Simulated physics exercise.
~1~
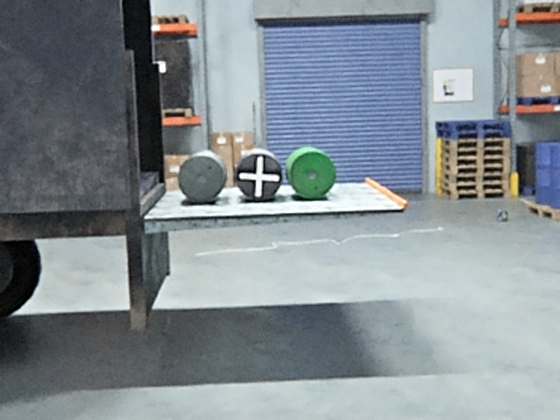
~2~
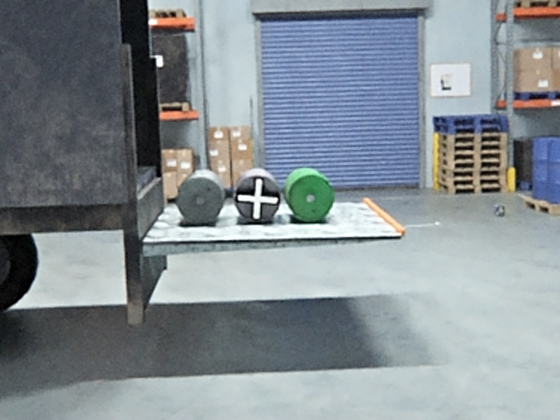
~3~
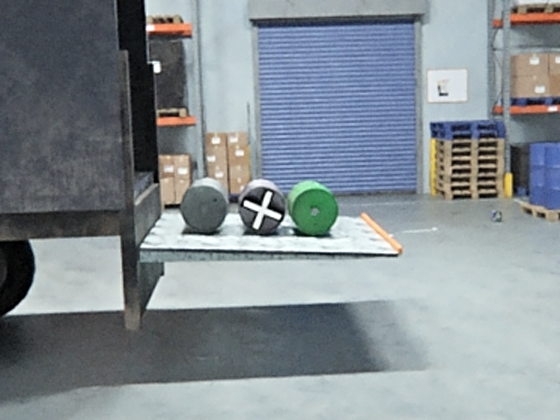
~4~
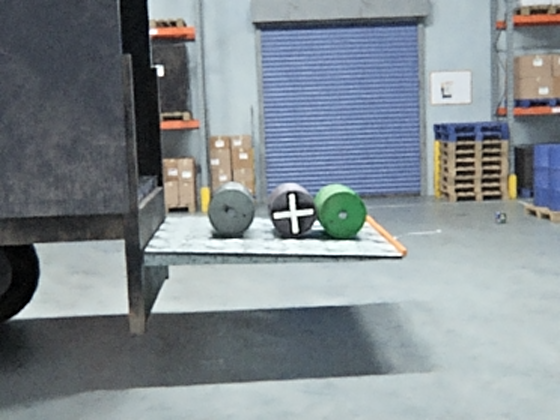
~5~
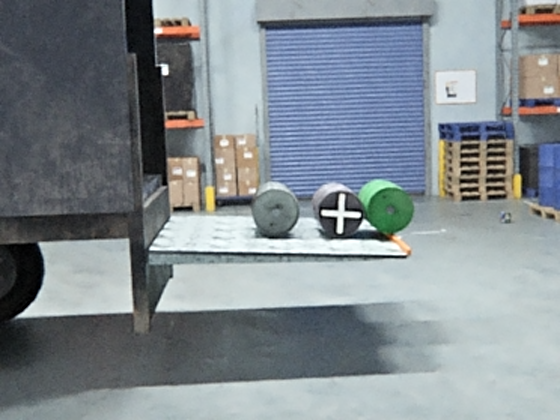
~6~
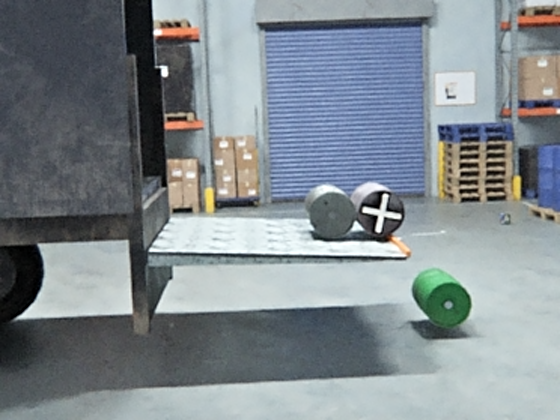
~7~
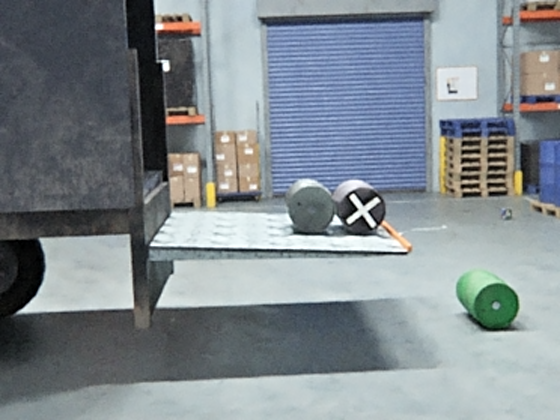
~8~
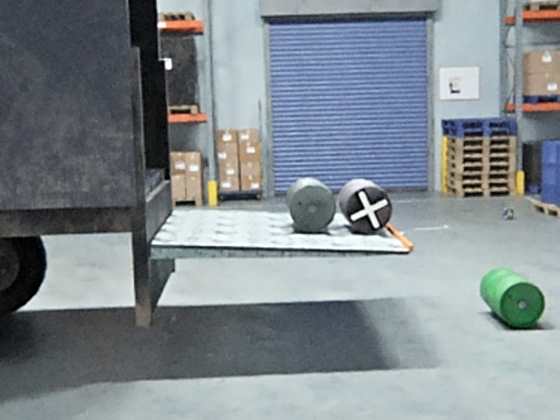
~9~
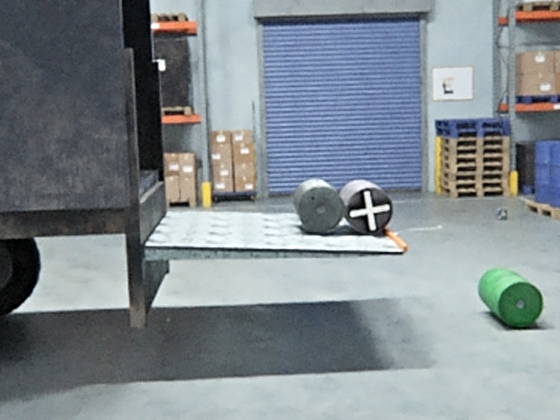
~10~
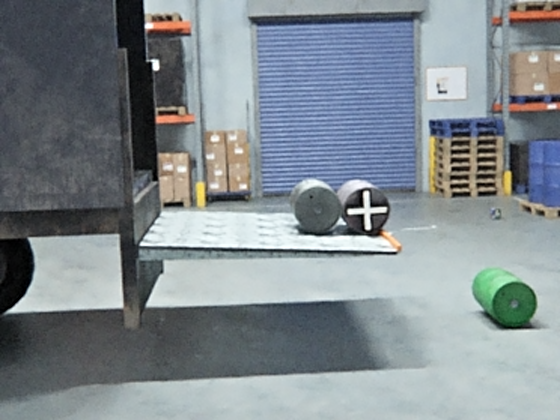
We see three kegs, grey, black with a white cross, and green, on a truck's tail-lift plate that lowers slightly and tilts outwards. They roll right; the green one drops over the edge and rolls across the floor, while the other two stay on the plate near the orange stop.
